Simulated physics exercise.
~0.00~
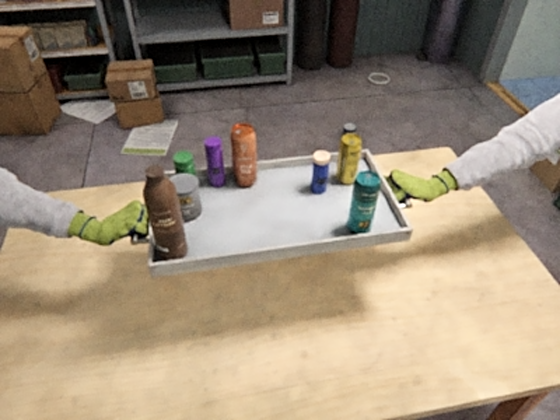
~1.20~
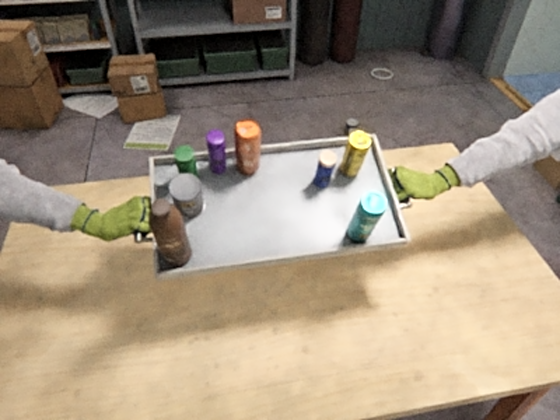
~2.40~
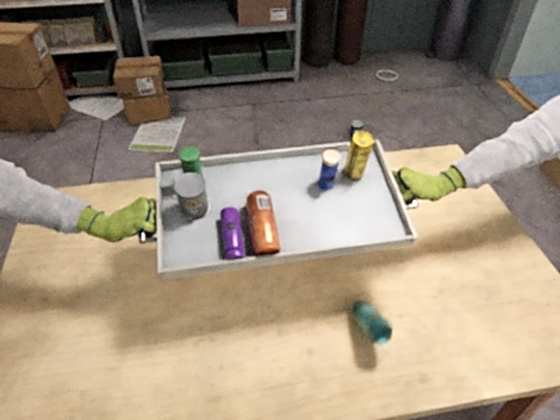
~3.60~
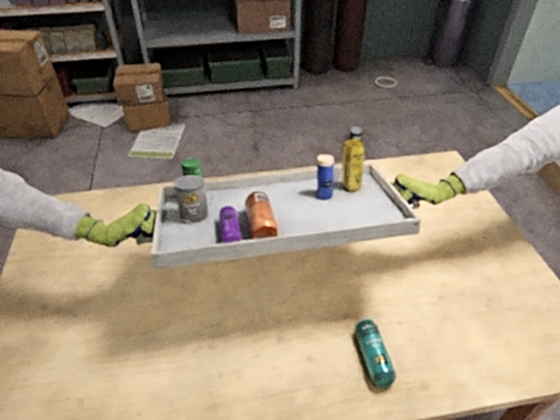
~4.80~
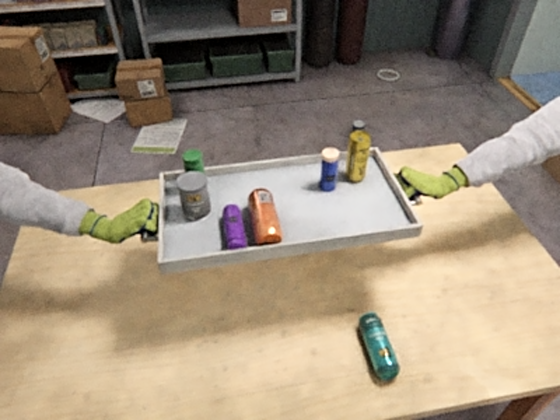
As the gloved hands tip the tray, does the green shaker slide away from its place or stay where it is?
The green shaker stays where it is, near the far left corner of the tray.
